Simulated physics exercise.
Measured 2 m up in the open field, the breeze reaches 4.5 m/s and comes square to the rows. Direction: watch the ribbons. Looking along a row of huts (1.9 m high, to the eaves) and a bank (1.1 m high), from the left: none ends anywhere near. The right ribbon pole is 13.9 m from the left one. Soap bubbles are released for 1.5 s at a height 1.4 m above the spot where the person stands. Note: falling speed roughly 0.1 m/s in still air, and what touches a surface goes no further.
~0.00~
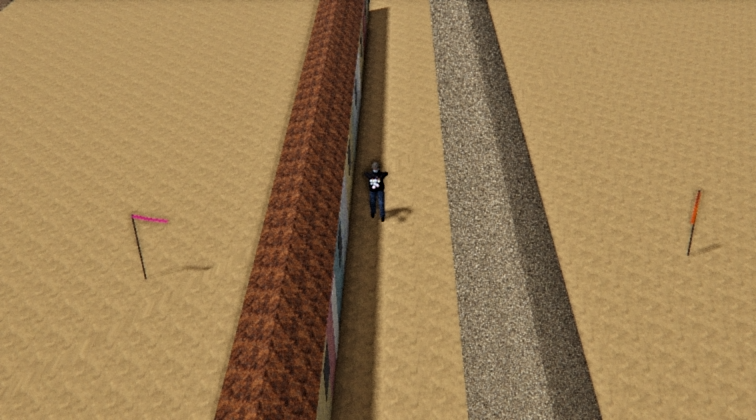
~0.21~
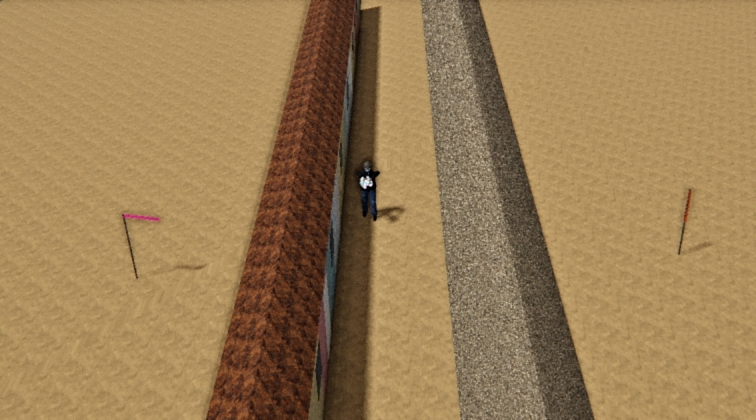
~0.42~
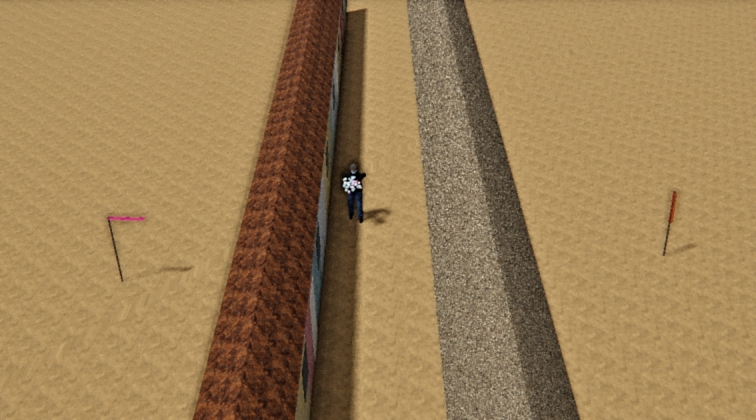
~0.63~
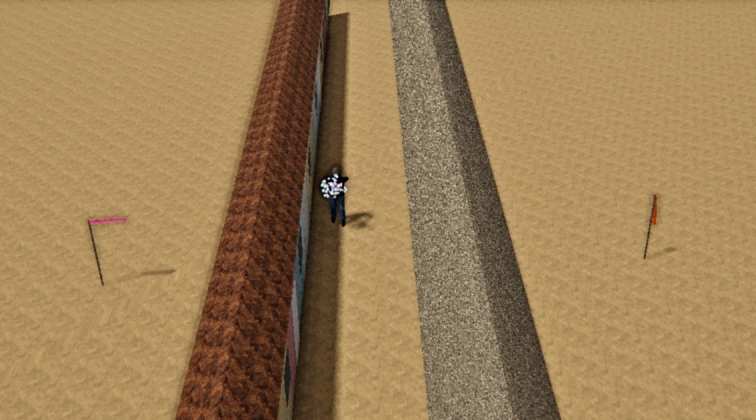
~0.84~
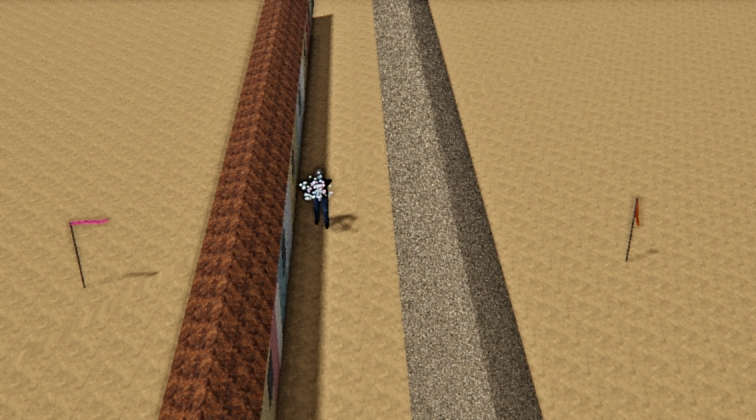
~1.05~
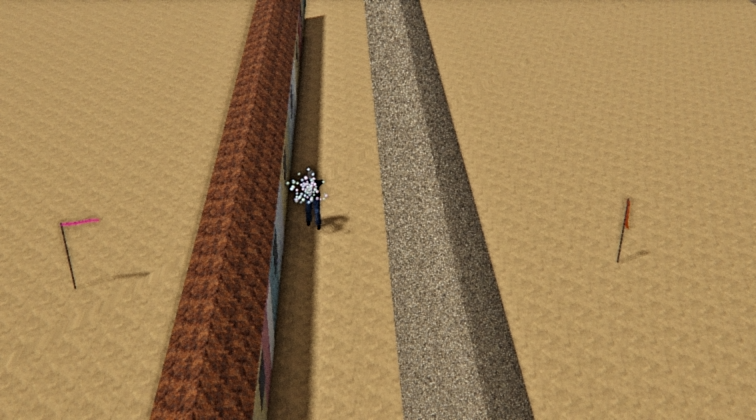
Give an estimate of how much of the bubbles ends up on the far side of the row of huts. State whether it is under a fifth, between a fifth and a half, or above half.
It comes to less than a fifth.
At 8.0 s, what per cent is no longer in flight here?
I'd put it close to 25 percent.
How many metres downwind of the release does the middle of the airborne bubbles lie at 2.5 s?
Around 0.5 metres.
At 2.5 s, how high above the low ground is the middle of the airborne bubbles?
Middle height: Approx. 1.6 m.
After 2.5 s, 1 % is no longer flying here, and 0 % is beyond the row of huts; the middle of what still flies is 1.7 m above the low ground, near (301, 183).
After 4.0 s, 6 % is no longer flying here, and 0 % is beyond the row of huts; the middle of what still flies is 2.1 m above the low ground, near (303, 170).
After 8.0 s, 25 % is no longer flying here, and 0 % is beyond the row of huts; the middle of what still flies is 2.5 m above the low ground, near (403, 155).
After 20.0 s, 74 % is no longer flying here, and 0 % is beyond the row of huts; the middle of what still flies is 1.8 m above the low ground, near (634, 172).
After 45.0 s, 98 % is no longer flying here, and 0 % is beyond the row of huts.
